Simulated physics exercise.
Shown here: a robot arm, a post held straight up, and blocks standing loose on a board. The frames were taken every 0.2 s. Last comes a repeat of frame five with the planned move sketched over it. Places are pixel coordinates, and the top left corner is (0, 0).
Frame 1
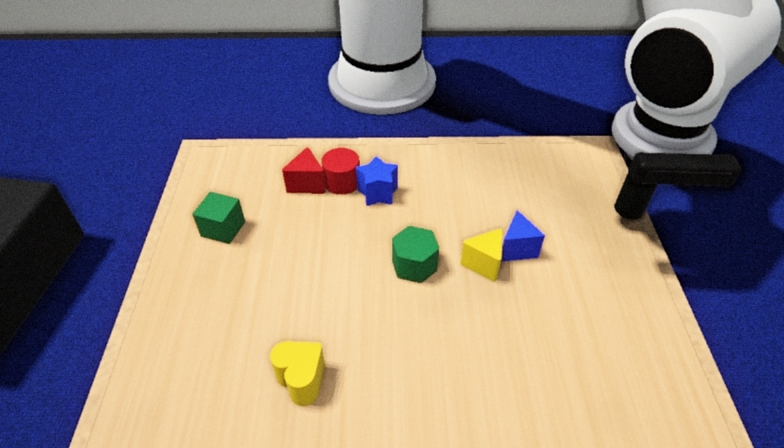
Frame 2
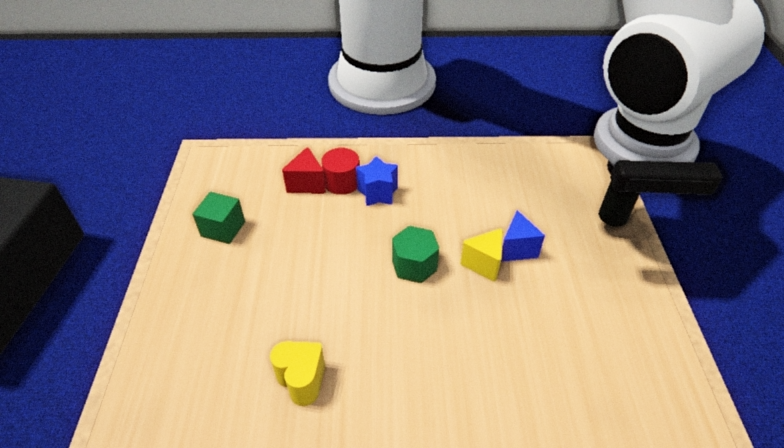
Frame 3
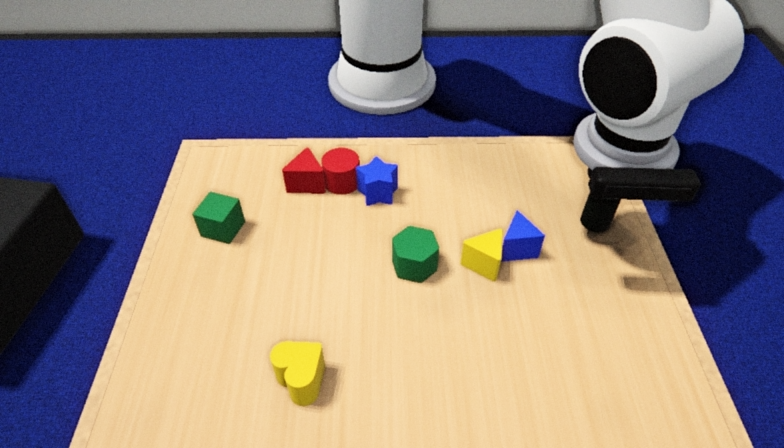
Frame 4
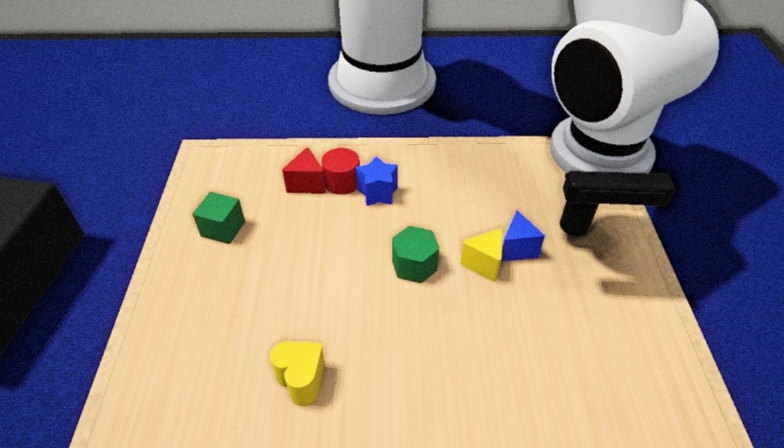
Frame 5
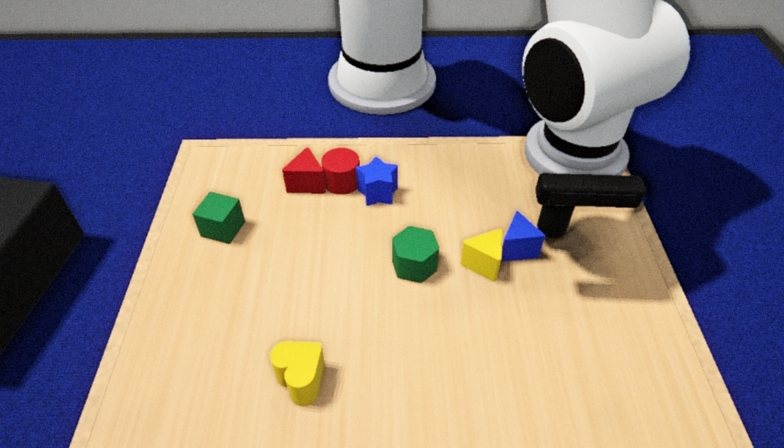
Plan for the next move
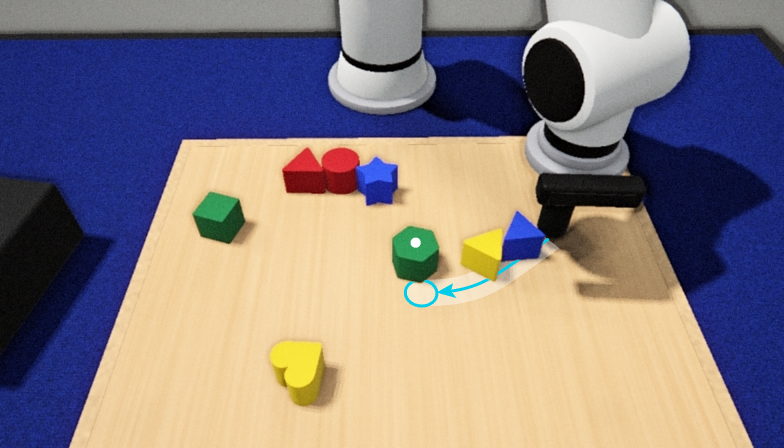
On a wooden board scattered with red, blue, green and yellow blocks, a robot arm moved its black post steadily left from the right edge, coming close beside the blue triangle while every block stayed still.
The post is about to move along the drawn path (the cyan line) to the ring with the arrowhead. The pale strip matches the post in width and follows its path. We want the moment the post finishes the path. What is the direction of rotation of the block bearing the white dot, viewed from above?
Looking from above, the answer is clockwise.
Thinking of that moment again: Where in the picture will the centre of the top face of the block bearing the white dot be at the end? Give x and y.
Around pixel (383, 227).
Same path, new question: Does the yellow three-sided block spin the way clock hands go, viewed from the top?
It seems so.
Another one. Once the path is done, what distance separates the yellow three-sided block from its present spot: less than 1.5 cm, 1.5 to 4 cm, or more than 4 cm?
Upwards of 4 cm.
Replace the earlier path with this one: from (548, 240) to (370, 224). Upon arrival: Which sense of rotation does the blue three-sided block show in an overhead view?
Counter-clockwise, from overhead.
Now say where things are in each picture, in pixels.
The first picture shows tip of the post at (629, 210), middles of tops, green six-sided block at (416, 243), yellow three-sided block at (488, 243), blue three-sided block at (522, 228).
The second picture shows post at (613, 217), nothing pushed.
The third picture shows post at (595, 222), nothing pushed.
The fourth picture shows post at (574, 226), nothing pushed.
The fifth picture shows post at (552, 228), green six-sided block at (416, 243), yellow three-sided block at (488, 243), blue three-sided block at (522, 228).
The line goes from (548, 240) over (513, 263) and (473, 286) to (421, 293); the dot is on the green six-sided block.
What follows on the original path. One third of the way, post at (516, 252); yellow three-sided block at (455, 246), turned 40° anticlockwise; blue three-sided block at (489, 240), turned 45° clockwise.
Two thirds of the way, post at (475, 275); green six-sided block at (405, 241), turned 15° clockwise; yellow three-sided block at (440, 253), turned 25° anticlockwise; blue three-sided block at (466, 239), turned 80° clockwise.
At the end, post at (422, 281); green six-sided block at (383, 227), turned 45° clockwise; yellow three-sided block at (401, 253), turned 20° clockwise; blue three-sided block at (464, 239), turned 90° clockwise.
